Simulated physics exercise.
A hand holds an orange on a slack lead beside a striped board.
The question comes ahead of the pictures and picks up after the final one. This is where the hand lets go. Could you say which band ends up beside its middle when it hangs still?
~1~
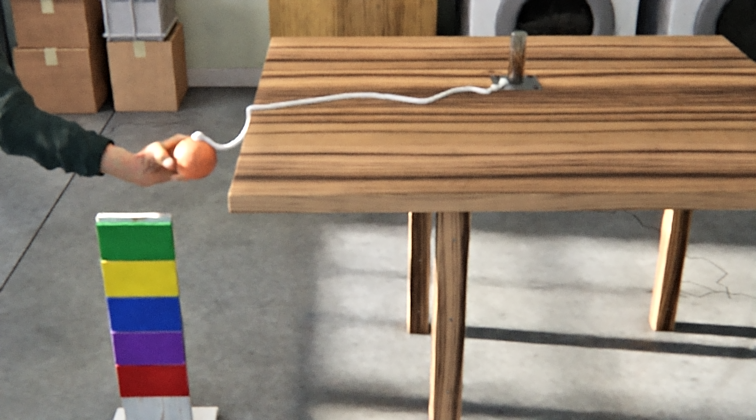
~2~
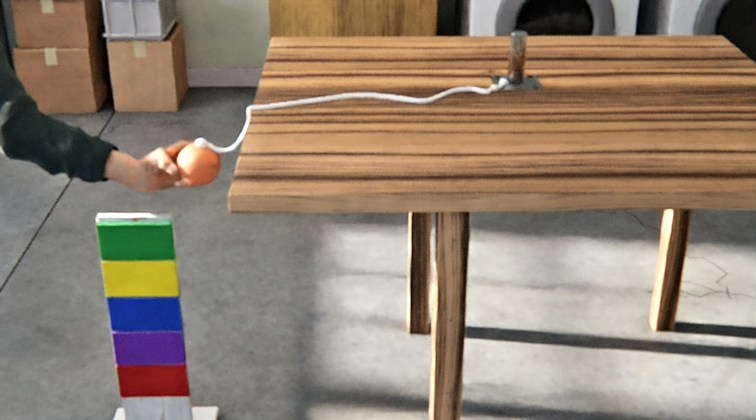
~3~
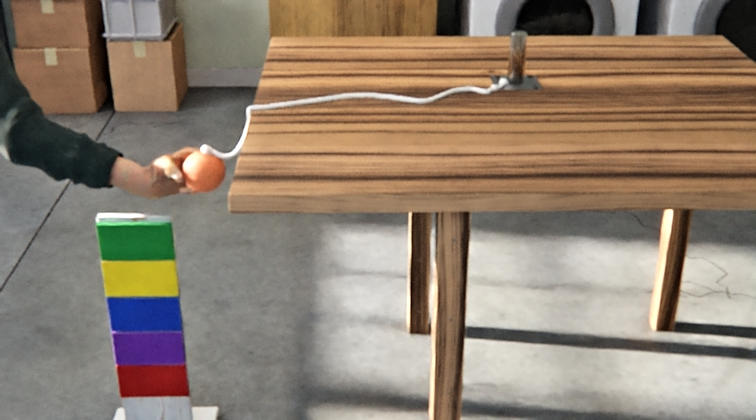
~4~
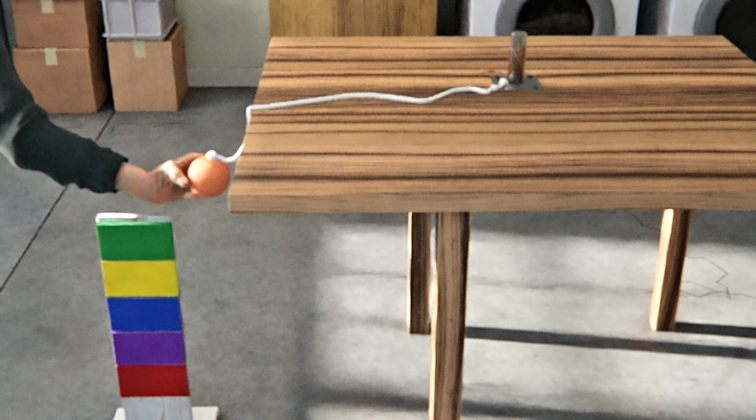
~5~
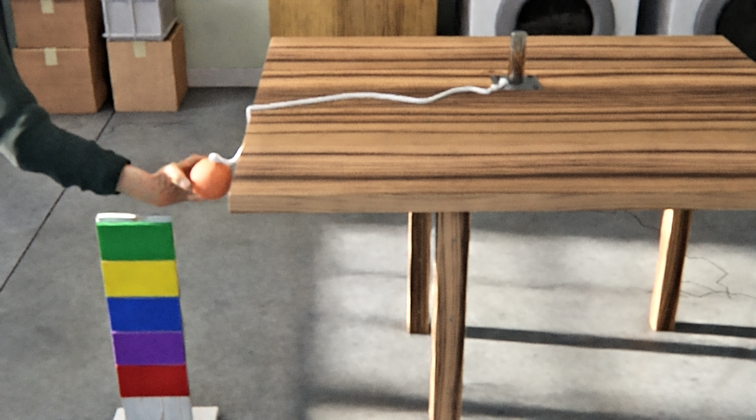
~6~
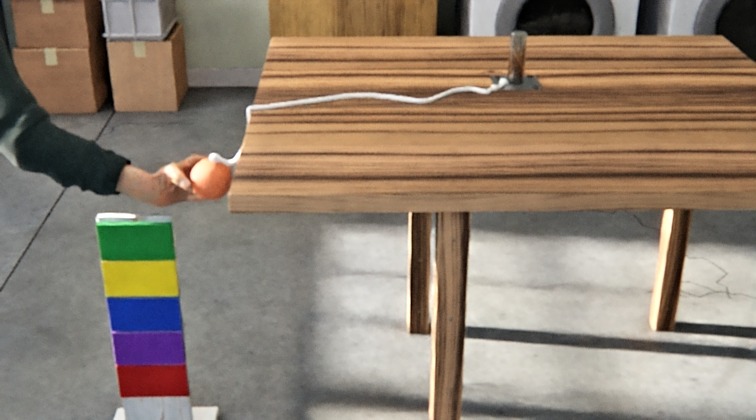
Sure, it is green.
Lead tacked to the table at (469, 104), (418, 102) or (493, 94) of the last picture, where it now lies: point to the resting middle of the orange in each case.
First (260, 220), next (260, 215), last (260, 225).
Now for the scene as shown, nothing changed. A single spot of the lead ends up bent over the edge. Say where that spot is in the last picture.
Approximately at (292, 104) in the final frame.
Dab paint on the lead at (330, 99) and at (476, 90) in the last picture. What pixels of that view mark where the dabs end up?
Around (291, 102); the other one around (451, 87).
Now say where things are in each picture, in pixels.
The first frame shows orange (195, 158); green (136, 243); yellow (140, 280); blue (144, 315); purple (148, 349); red (152, 382).
The second frame shows orange (199, 165); lead through (496, 89) (440, 97) (382, 97) (318, 101) (251, 119).
The third frame shows orange (204, 172).
The fourth frame shows orange (209, 177); lead through (496, 89) (440, 97) (382, 97) (318, 101) (251, 118).
The fifth frame shows orange (212, 179).
The sixth frame shows orange (212, 179); lead through (496, 89) (440, 97) (382, 97) (318, 101) (251, 118).
Early on, orange near (229, 239); level with green.
Midway, orange near (284, 234); level with green.
Finally, orange near (259, 241); level with green. At green.
